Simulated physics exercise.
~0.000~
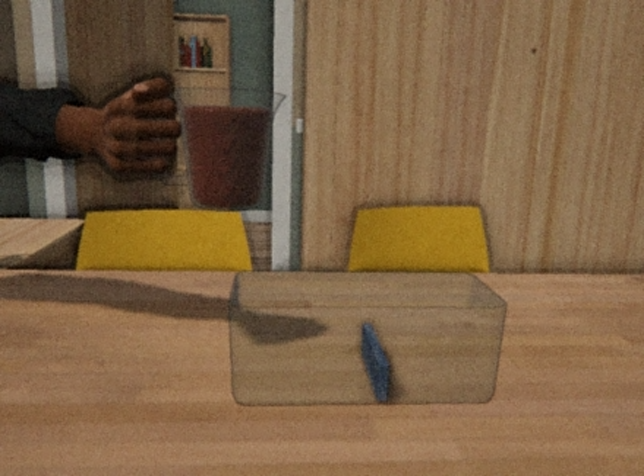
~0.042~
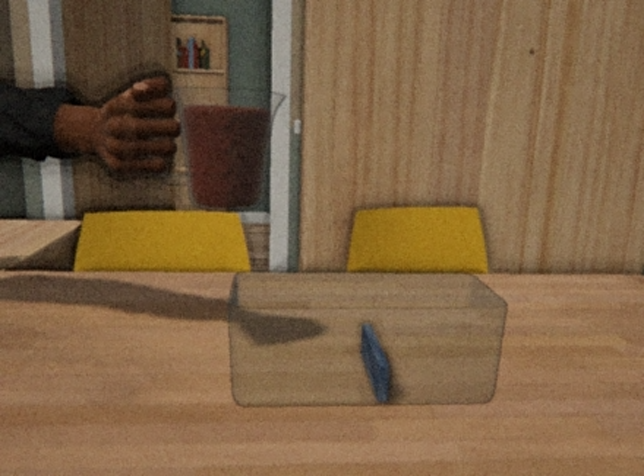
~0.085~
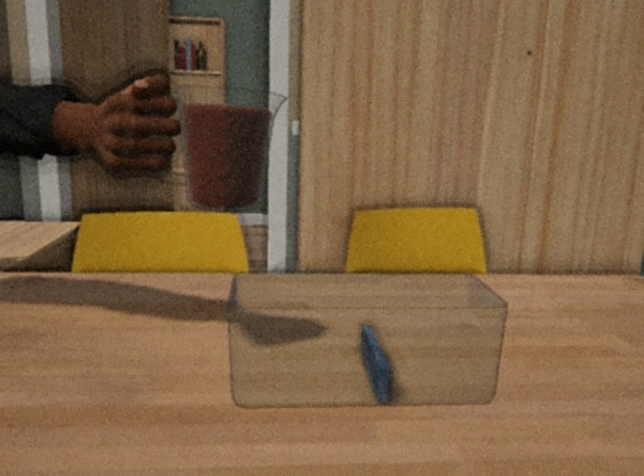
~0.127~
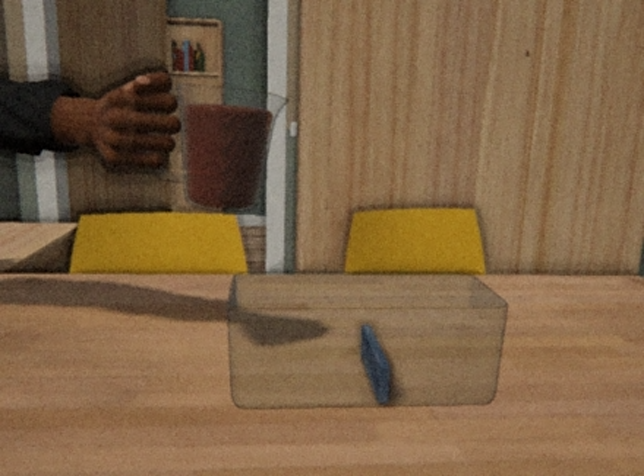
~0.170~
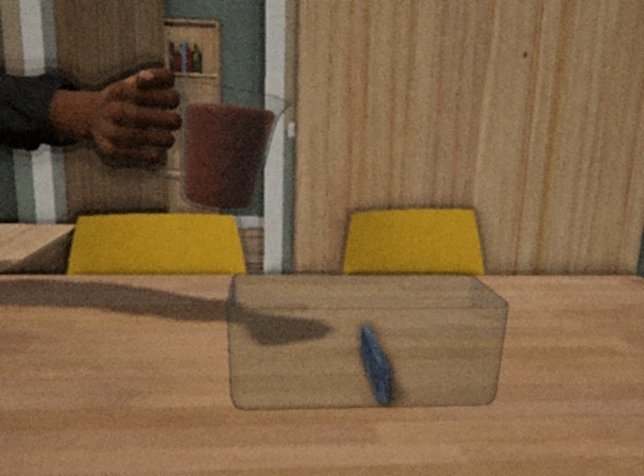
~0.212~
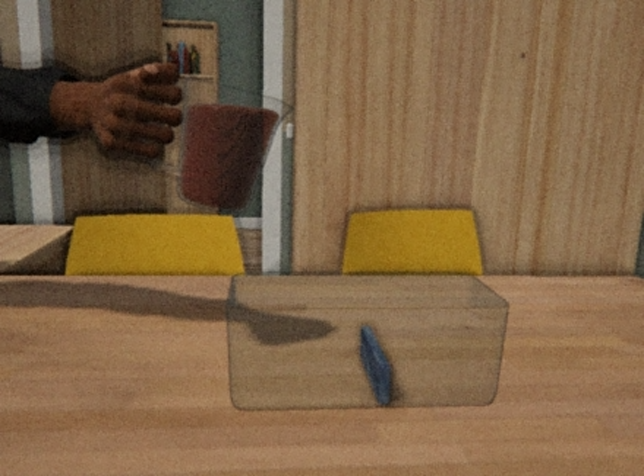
A brown-skinned hand in a dark sleeve, at upper left, holds still at first, then gradually tilts a clear jug of dark red liquid slightly to the right. The camera, looking level across a wooden table, drifts very slightly. Below the jug sits a long, see-through basin with a small blue piece inside, before two yellow chairs, a pale wood wall and a small shelf.
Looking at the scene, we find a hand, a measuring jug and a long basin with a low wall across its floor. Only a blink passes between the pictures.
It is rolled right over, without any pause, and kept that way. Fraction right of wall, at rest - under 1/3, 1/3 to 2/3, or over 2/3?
Under 1/3.
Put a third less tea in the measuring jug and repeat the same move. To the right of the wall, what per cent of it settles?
About 5 percent.
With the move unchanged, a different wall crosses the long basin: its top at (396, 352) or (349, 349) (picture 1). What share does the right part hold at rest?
Around 15 per cent for the first, around 45 per cent for the second.
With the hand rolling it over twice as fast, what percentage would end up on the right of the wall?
Share on the right: Some 10 percent.
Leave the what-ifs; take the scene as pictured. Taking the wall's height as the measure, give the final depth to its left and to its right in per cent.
Close to 60 for the left and 10 for the right.
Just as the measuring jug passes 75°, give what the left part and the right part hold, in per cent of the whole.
Near 5 in a hundred left, near 0 in a hundred right.
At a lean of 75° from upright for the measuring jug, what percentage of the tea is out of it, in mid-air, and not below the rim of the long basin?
Estimated at 20 per cent or so.
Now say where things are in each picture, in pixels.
Tilt 0°; pouring edge (286, 94); surface from (183, 108) to (273, 110); the long basin's rim runs from (233, 289) to (489, 290); the wall's top is at (375, 344), in the first frame.
Tilt 0°; pouring edge (286, 95); surface from (183, 107) to (272, 110), in the second frame.
Tilt 2°; pouring edge (287, 96); surface from (184, 106) to (273, 111), in the third frame.
Tilt 4°; pouring edge (289, 98); surface from (184, 106) to (275, 111), in the fourth frame.
Tilt 8°; pouring edge (292, 102); surface from (185, 106) to (277, 112), in the fifth frame.
Tilt 12°; pouring edge (294, 107); surface from (188, 108) to (281, 112), in the sixth frame.
A moment on, the measuring jug is tipped on its side and 74 per cent is still to pour, 5 is left of the wall and 0 right of it.
Next, the measuring jug is tipped right over and 13 per cent is still to pour, 63 is left of the wall and 3 right of it.
Then the measuring jug is tipped right over and 0 per cent is still to pour, 89 is left of the wall and 6 right of it.
Later the measuring jug is tipped right over and 0 per cent is still to pour, 89 is left of the wall and 7 right of it.
Finally, 89 per cent lies left of the wall, 7 right of it and 4 outside.
